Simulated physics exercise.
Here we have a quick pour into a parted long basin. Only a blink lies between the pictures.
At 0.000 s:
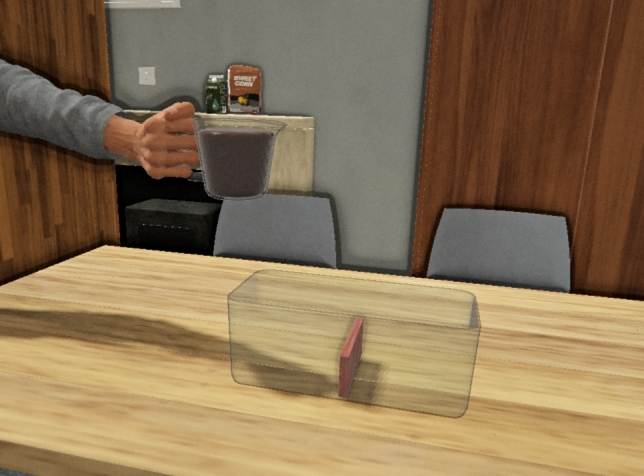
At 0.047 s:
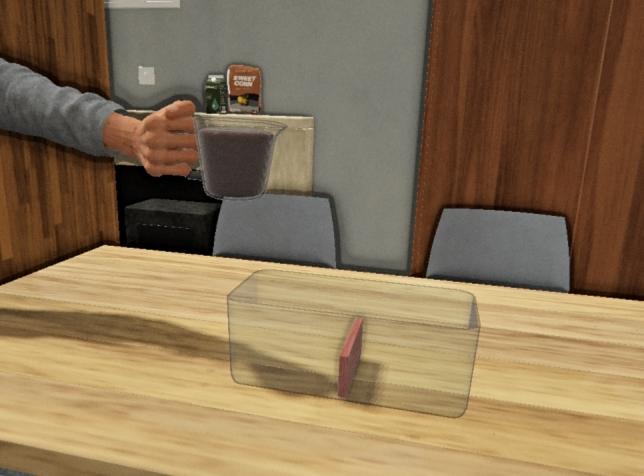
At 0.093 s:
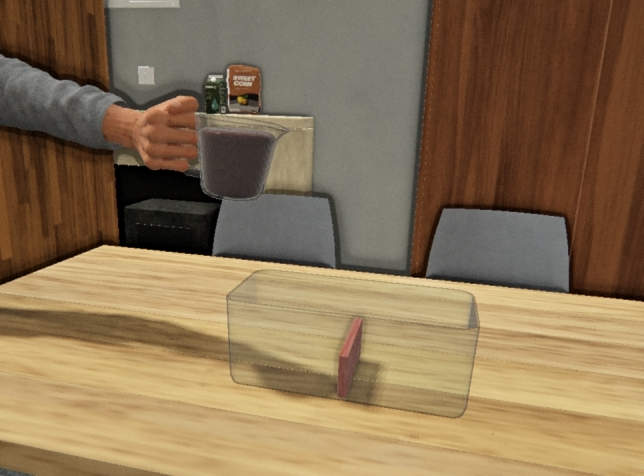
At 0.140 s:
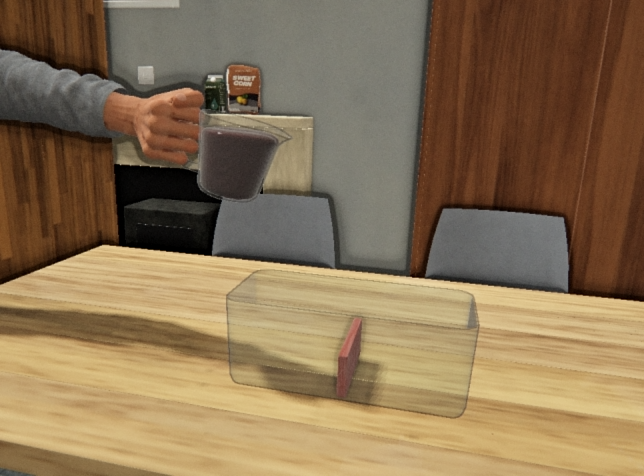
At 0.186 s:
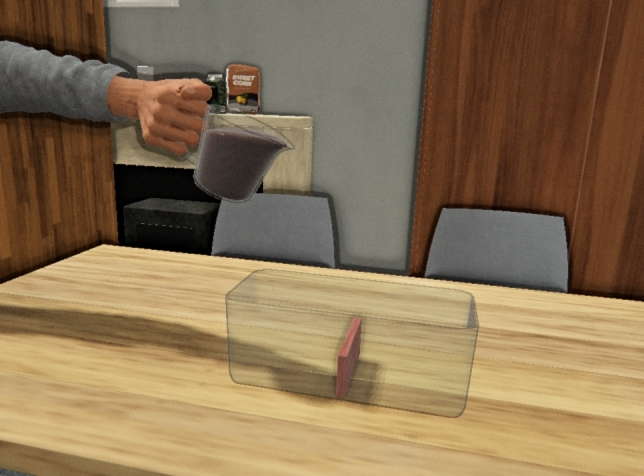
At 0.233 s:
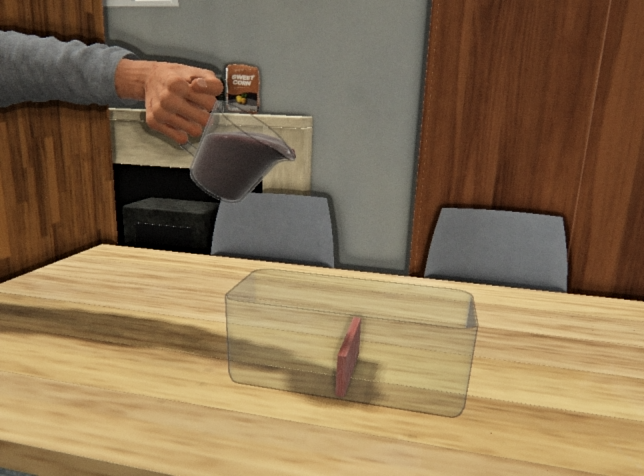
The clip shows a hand holding a clear jug of dark liquid above and to the left of a transparent rectangular basin with a red divider on a wooden table, then steadily tilting the jug to the right.
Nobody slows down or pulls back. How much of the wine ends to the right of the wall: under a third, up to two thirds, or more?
The share right of the wall is less than a third.
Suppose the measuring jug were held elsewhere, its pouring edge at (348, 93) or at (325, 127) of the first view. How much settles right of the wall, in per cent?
The first gives 90 %, the second 60 %.
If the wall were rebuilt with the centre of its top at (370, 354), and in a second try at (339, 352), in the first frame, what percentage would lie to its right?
The first gives 10 %, the second 25 %.
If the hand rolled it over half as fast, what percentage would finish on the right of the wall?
Close to 5 per cent.
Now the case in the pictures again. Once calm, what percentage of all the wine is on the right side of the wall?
Some 5 per cent.
A moment on, the measuring jug is tipped on its side and 41 per cent is still to pour, 22 is left of the wall and 0 right of it.
Next, the measuring jug is tipped right over and 5 per cent is still to pour, 76 is left of the wall and 1 right of it.
Then the measuring jug is tipped right over and 0 per cent is still to pour, 85 is left of the wall and 4 right of it.
Later the measuring jug is tipped right over and 0 per cent is still to pour, 86 is left of the wall and 4 right of it.
In the end 86 per cent lies left of the wall, 4 right of it and 10 outside.
